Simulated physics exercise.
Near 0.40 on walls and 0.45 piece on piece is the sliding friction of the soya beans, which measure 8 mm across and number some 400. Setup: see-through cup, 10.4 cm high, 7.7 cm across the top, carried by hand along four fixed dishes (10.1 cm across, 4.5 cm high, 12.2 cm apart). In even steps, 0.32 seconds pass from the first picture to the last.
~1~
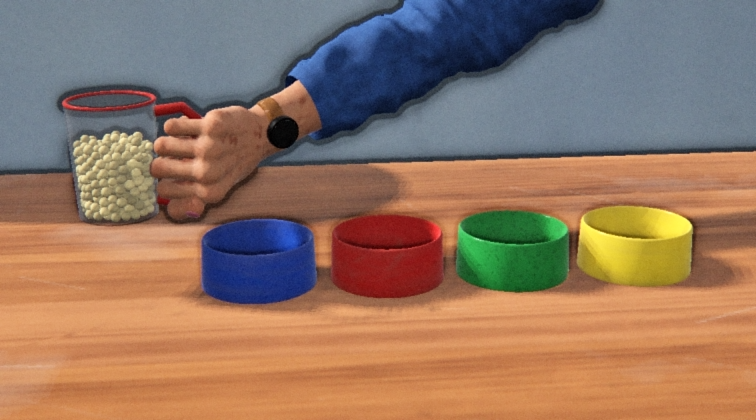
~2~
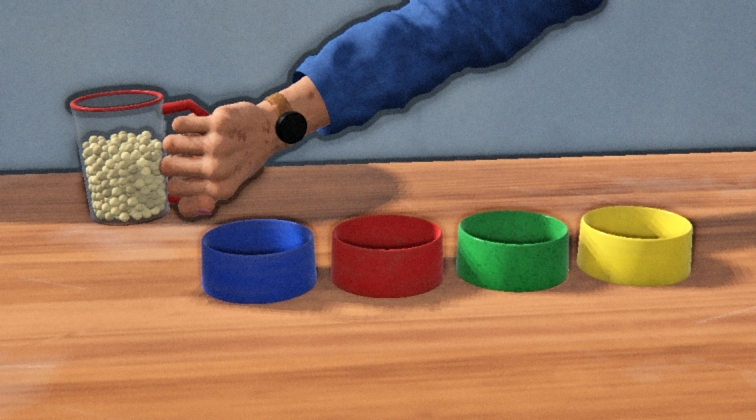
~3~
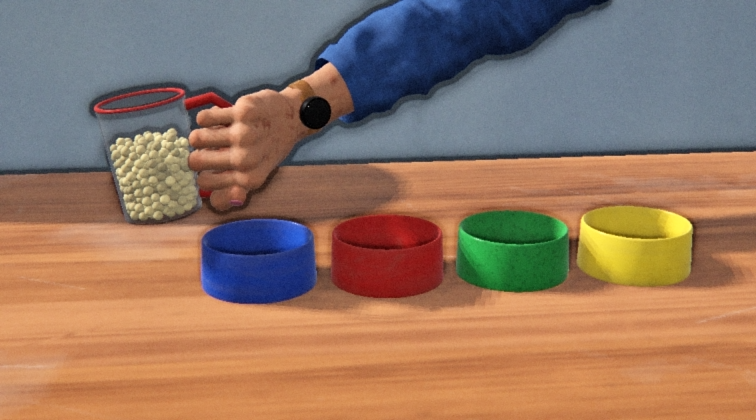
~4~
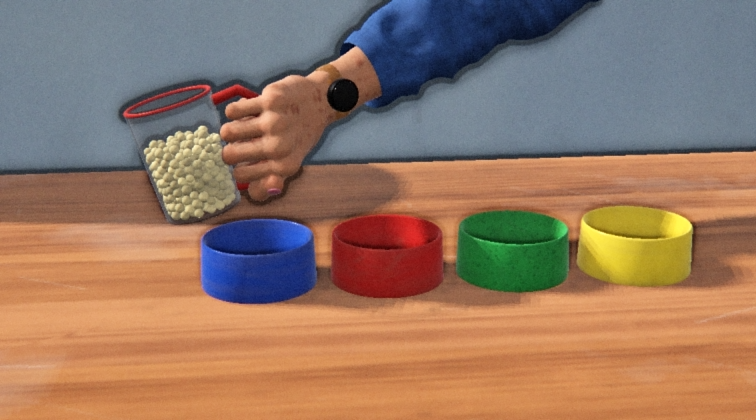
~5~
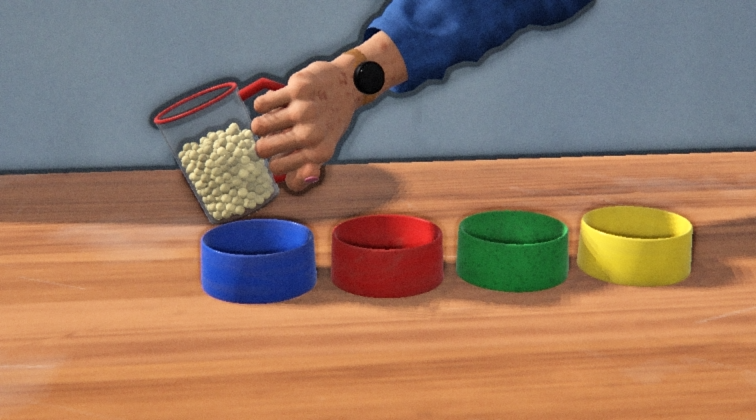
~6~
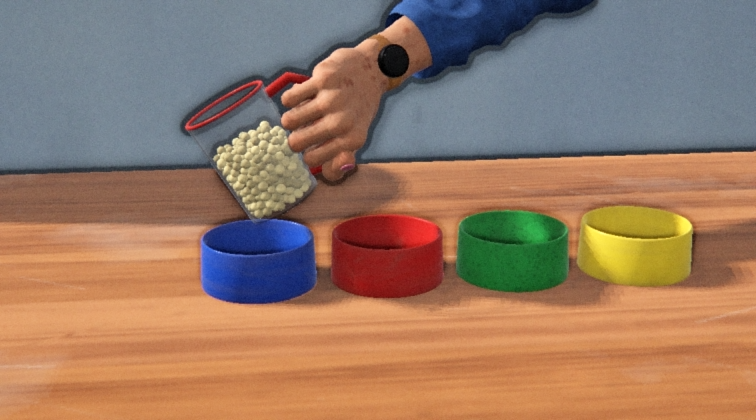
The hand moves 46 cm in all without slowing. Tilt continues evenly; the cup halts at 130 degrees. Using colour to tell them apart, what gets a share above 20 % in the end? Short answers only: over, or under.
My prediction: Red: I'd say it gets a fifth at most; blue: I'd say it gets a fifth at most; green: I'd say it gets more than a fifth; yellow: I'd say it gets a fifth at most; counter: I'd say it gets more than a fifth.
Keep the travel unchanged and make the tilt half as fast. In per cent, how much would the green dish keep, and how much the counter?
The green dish 90, the counter 10.
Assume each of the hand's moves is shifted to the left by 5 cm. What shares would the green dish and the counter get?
In that case, green: 100; counter: 0.
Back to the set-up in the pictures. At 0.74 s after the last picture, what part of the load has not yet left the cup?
I'd estimate some 90 per cent of the load.
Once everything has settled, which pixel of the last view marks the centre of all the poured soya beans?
Look around (525, 258) in the last picture.
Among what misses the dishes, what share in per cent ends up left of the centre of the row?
Around 0 per cent of it.
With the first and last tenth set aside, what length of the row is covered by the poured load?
Some 9 centimetres.
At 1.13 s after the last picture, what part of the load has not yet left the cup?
Close to 5 per cent of the load, I'd guess.
Then, 0.45 s after the last picture, tilt 78 degrees; cup holds 100 %.
Then, 0.74 s after the last picture, tilt 110 degrees; cup holds 90 %, green 10 %.
Then, 1.13 s after the last picture, tilt 130 degrees; cup holds 5 %, green 65 %.
In the end, red 0 %, blue 0 %, green 70 %, yellow 0 %, counter 30 %.
